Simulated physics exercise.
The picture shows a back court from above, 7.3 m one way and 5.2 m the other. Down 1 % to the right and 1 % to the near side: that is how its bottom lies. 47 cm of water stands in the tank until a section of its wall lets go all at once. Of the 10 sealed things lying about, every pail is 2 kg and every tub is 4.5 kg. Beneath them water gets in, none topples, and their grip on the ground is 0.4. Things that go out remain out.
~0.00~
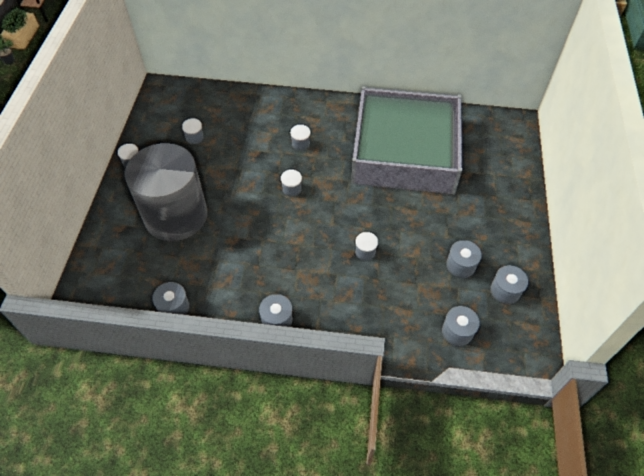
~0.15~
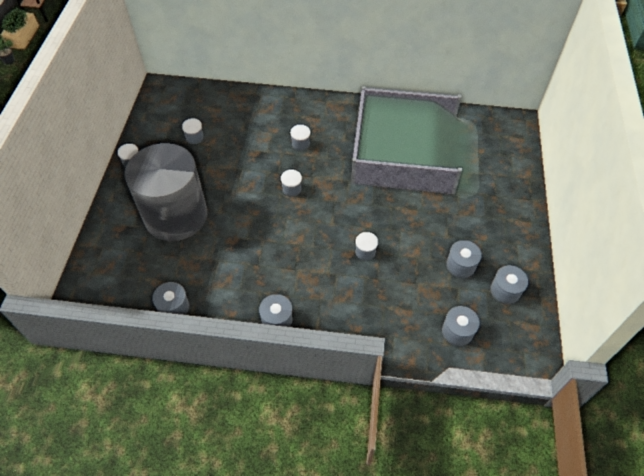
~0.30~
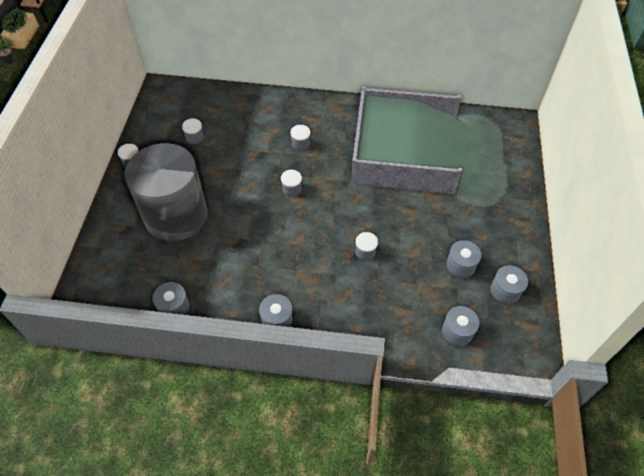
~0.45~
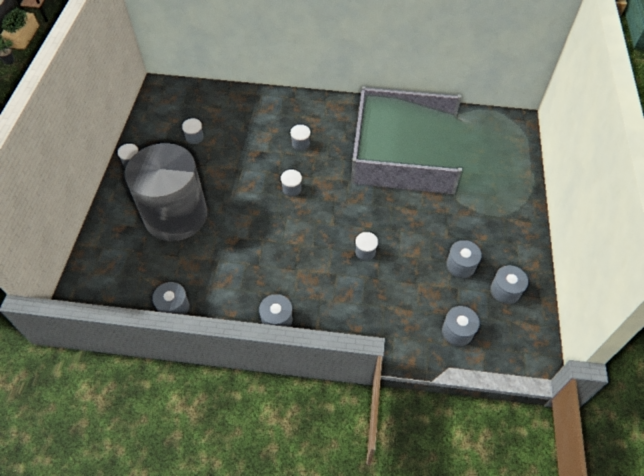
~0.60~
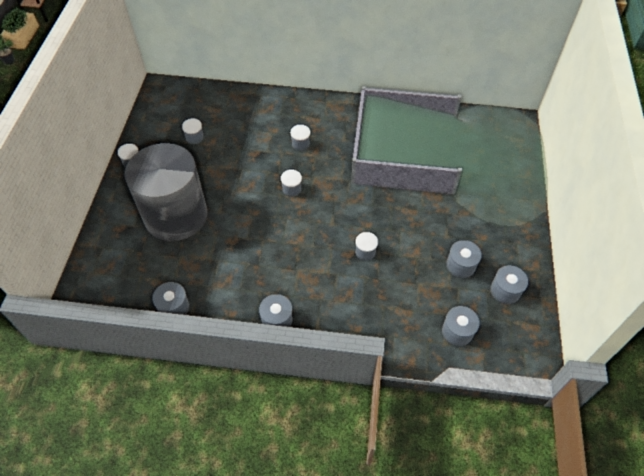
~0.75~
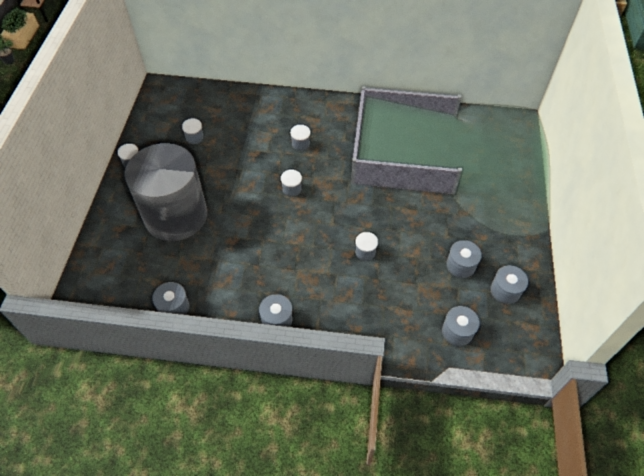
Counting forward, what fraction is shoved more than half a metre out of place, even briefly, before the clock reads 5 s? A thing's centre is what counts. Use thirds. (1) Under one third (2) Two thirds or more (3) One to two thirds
1.
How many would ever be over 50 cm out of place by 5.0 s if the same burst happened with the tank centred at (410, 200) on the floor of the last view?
In that case the number is 3.
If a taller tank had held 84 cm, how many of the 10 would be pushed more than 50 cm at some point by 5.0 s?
Then the count would be 6.
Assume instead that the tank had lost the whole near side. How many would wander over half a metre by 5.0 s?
Count: 6.
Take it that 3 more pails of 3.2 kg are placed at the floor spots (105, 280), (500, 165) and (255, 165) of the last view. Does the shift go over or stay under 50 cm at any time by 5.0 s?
Order as given: Stays inside it, goes farther, stays inside it.
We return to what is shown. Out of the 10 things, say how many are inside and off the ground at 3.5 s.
Count: 1.
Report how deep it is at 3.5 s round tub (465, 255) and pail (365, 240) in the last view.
Some 2 cm at the first, some 0 cm at the second.
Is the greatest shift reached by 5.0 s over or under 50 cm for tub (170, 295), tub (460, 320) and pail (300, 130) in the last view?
First falling below it, second exceeding it, third falling below it.
After 1.1 s 0 of 10 are over 50 cm from their spots; 0 afloat.
After 2.2 s 0 of 10 are over 50 cm from their spots; 0 afloat.
After 3.5 s 3 of 10 are over 50 cm from their spots; 1 afloat.
After 5.0 s 3 of 10 are over 50 cm from their spots, and 3 have been at some point; 1 afloat.
